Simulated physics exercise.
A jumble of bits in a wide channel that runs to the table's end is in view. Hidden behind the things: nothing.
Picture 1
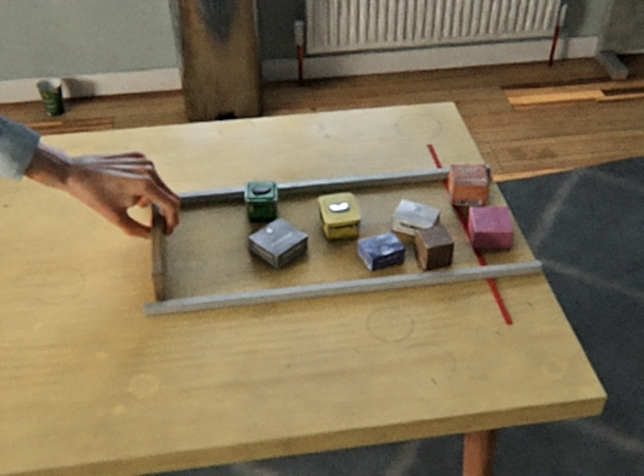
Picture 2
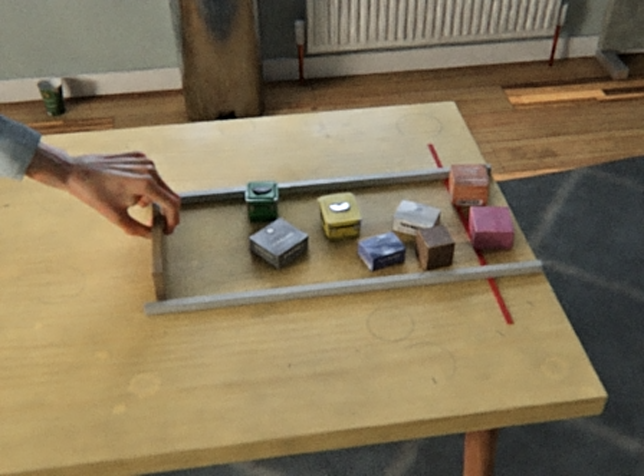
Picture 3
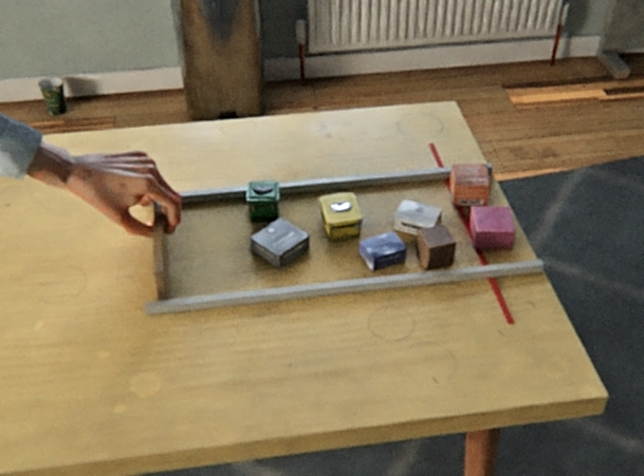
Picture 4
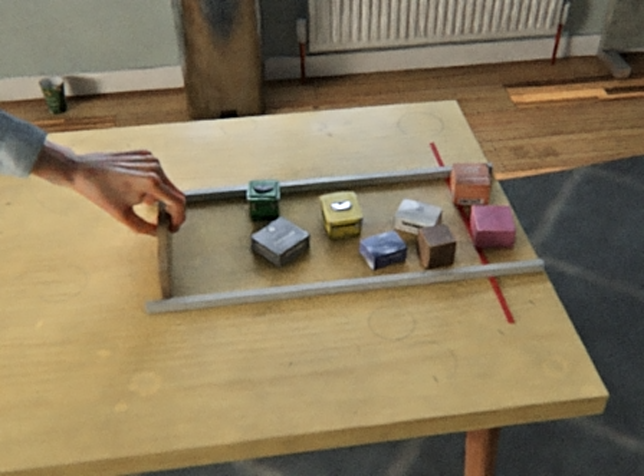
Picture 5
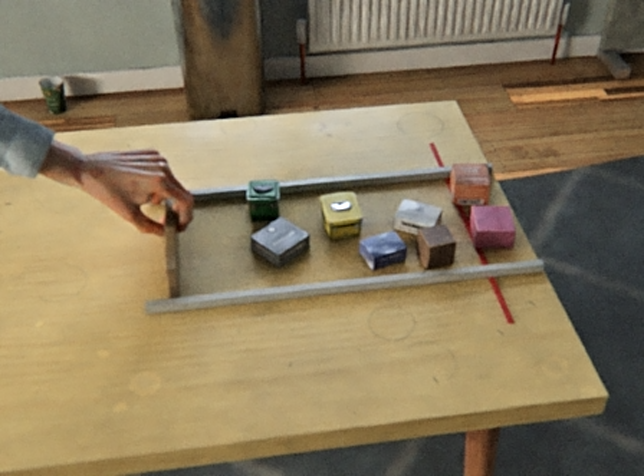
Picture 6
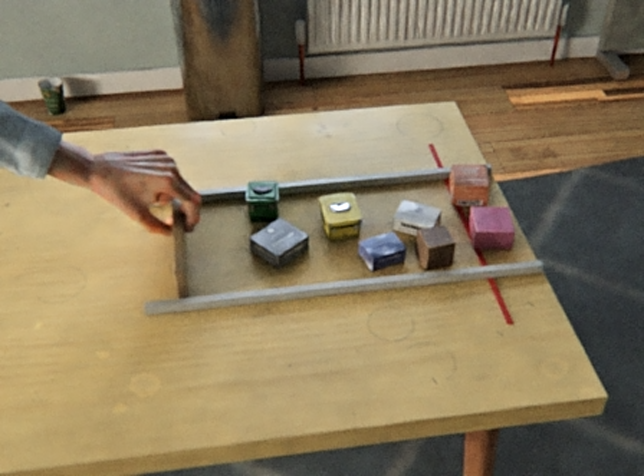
In this clip, a hand holding an upright board slides it slightly to the right between two rails on a wooden table, while the small colored blocks and boxes ahead of it, some near a red line, stay still.
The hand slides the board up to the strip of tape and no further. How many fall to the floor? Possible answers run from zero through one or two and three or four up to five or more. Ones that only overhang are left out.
The right answer is three or four.
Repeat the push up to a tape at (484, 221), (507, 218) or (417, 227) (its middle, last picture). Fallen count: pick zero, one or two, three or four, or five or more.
At least five; more than four; one to two.
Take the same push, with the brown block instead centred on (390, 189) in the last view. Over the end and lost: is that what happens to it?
From that position it keeps its spot.
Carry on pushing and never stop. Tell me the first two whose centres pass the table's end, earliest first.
Order, earliest first: Pink block, brown block.
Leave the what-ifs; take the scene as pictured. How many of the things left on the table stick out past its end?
The number overhanging is 1.
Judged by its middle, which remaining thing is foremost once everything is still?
The orange box.
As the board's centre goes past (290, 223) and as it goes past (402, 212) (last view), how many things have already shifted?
By the first moment it's 3, by the second it's 7.
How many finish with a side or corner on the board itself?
At rest, 3 are in contact.
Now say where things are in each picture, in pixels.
Pink block (490, 227); orange box (468, 185); brown block (434, 248); board (159, 237); tape (464, 223), in the first frame.
Orange box (469, 185); yellow case (340, 217), in the second frame.
Brown block (436, 247); grey box (280, 242), in the third frame.
Pink block (492, 226); board (165, 234), in the fourth frame.
Orange box (470, 184); blue box (383, 250), in the fifth frame.
Pink block (491, 228); orange box (469, 185); brown block (435, 247); board (179, 234); tape (465, 222), in the sixth frame.
Soon after, none off yet; pink block at rest near (491, 228); orange box at rest near (469, 185); brown block at rest near (435, 247).
Then, none off yet; pink block moved a little near (502, 226); orange box at rest near (469, 185); brown block moved about its own width near (482, 245).
At rest, the number that fall off is three or four; fallen, blue box, white box, brown block and pink block.
